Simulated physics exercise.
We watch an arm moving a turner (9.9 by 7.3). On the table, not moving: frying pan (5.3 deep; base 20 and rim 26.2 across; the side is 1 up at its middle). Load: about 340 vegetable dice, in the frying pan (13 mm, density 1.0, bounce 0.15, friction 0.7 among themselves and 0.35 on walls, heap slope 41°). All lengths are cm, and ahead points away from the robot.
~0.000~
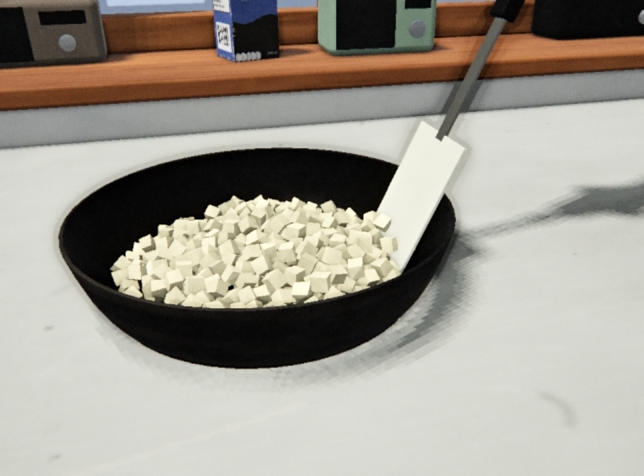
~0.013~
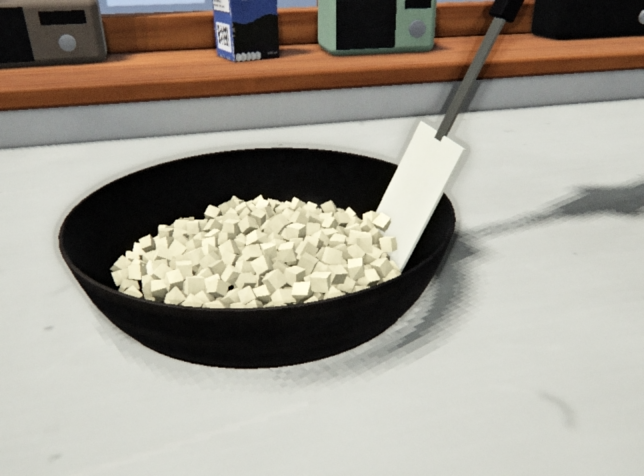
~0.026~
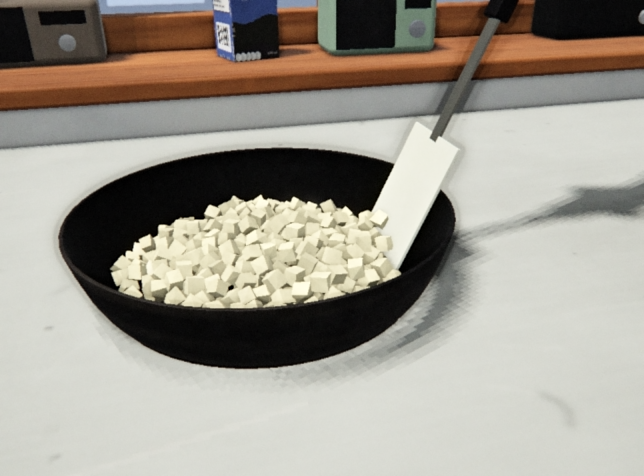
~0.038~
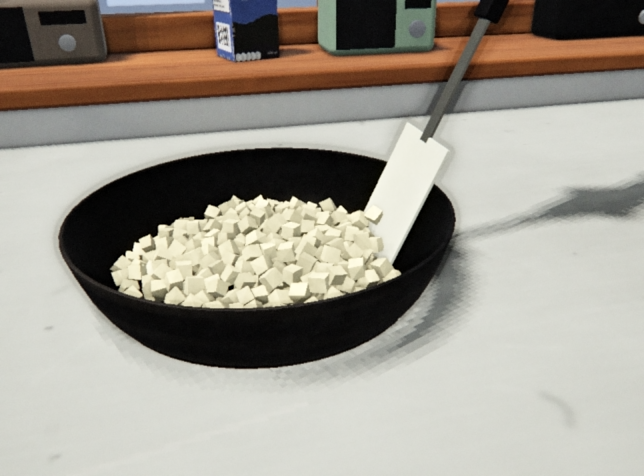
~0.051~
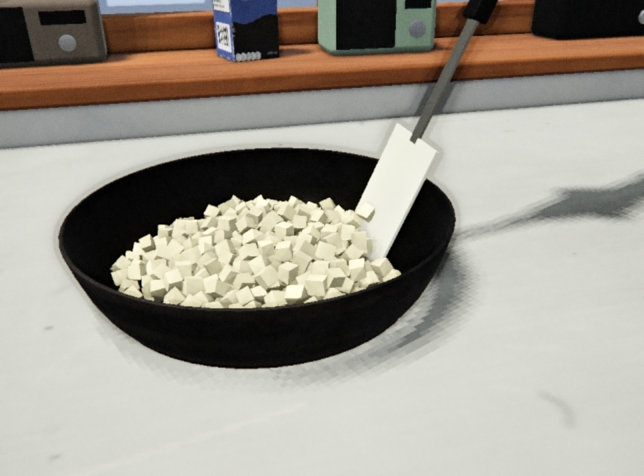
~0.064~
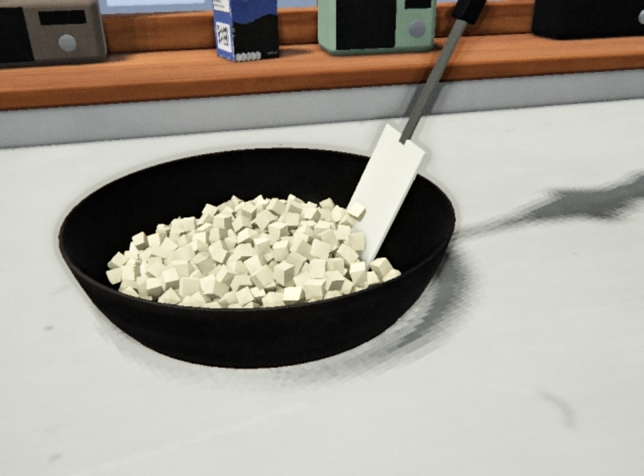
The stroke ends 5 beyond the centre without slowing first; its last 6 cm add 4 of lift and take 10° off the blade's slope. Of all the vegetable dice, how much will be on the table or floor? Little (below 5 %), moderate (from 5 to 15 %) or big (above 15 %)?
Answer: Little; below 5 % of the vegetable dice finish on the table or floor.
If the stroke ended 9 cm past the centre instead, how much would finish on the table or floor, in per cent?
Then about 10 per cent.
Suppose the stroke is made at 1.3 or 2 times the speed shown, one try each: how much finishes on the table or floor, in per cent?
Some 0 and 10 per cent.
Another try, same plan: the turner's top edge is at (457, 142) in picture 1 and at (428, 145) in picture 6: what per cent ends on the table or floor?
About 0 per cent.
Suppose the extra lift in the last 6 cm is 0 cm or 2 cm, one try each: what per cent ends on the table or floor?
Some 0 and 0 per cent.
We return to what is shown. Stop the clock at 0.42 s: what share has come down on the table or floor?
Some 0 per cent.
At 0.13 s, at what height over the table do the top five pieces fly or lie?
Roughly 4 cm.
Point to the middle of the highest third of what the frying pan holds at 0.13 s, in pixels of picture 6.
Near (230, 244).
After 0.13 s, sloping 65°, highest piece 5 above the table; 337 in the frying pan.
After 0.19 s, sloping 61°, highest piece 5 above the table; 337 in the frying pan.
After 0.42 s, sloping 55°, highest piece 7 above the table; 336 in the frying pan, 1 on the table or floor.
After 1.47 s, sloping 55°, highest piece 6 above the table; 336 in the frying pan, 1 on the table or floor.
At rest, 336 in the frying pan, 1 on the table or floor. That is 0 % on the table or floor.
